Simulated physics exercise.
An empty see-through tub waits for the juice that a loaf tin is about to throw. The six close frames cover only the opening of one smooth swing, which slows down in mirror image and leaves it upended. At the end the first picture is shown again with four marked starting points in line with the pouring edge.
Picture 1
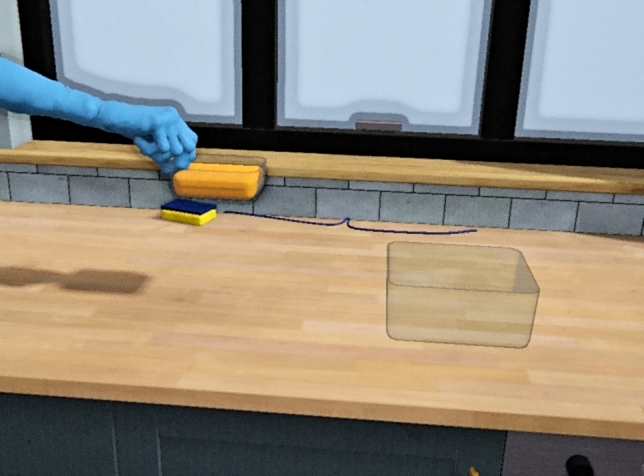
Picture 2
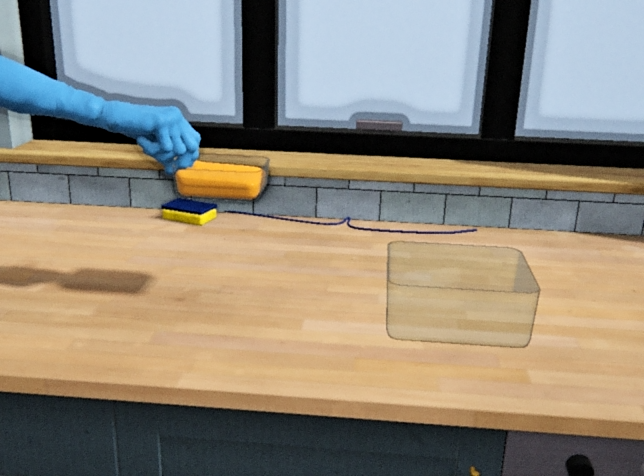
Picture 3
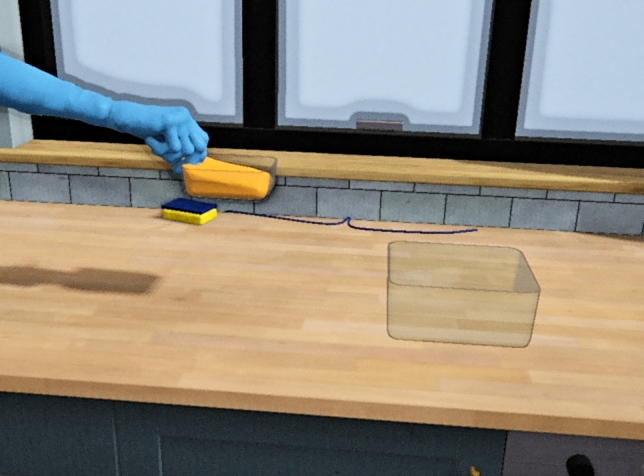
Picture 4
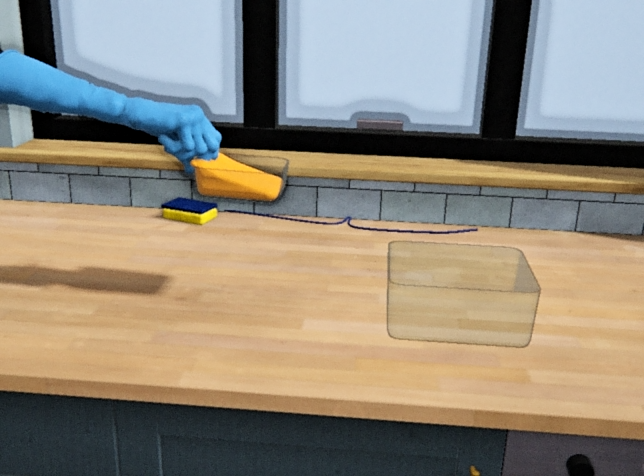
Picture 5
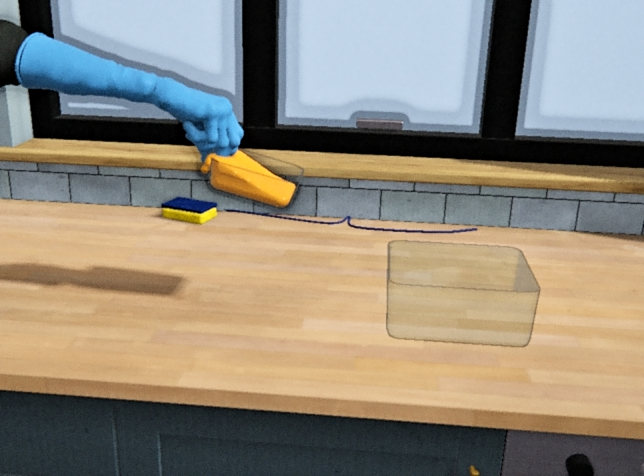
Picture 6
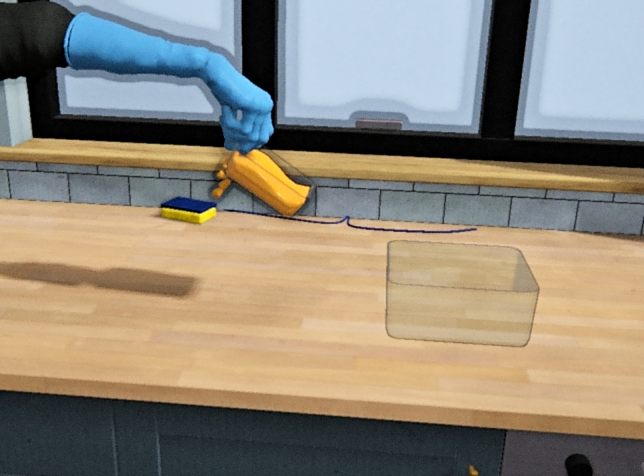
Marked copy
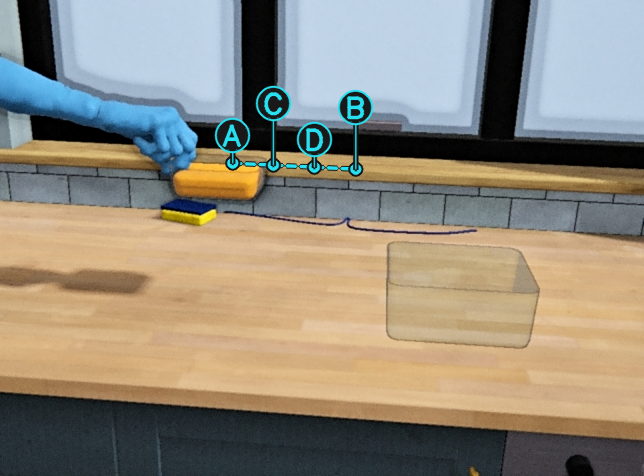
A blue-gloved hand held a clear container of orange juice above a wooden counter, then moved it right and tilted it steeply as juice slopped over the rim, while an empty see-through tub stayed still.
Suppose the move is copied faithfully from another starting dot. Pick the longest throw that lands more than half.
Choose D.
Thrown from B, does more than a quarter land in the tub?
Yes, it does.
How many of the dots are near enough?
Two of them.
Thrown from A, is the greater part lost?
Yes, that goes wrong.
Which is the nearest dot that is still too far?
That is dot C.
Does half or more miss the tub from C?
Yes, it does.
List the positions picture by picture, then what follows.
The first picture shows upright, lip at (261, 164); tub from (385, 337) to (529, 346); nothing has left yet.
The second picture shows upright, lip at (264, 164); nothing has left yet.
The third picture shows upright, lip at (272, 164); nothing has left yet.
The fourth picture shows upright, lip at (284, 166); juice is over the rim, down to (213, 160).
The fifth picture shows tipped about 14°, lip at (300, 175); juice is over the rim, down to (208, 168).
The sixth picture shows tipped about 34°, lip at (312, 190); juice is over the rim, down to (220, 192).
In cyan, A at (232, 163); B at (355, 169); C at (273, 165); D at (314, 167).
Choosing A, about 0 % lands in the tub, 99 % falls short.
Choosing B, about 86 % lands in the tub, 5 % falls short and 9 % goes beside or beyond.
Choosing C, about 24 % lands in the tub, 72 % falls short and 4 % goes beside or beyond.
Choosing D, about 67 % lands in the tub, 27 % falls short and 7 % goes beside or beyond.
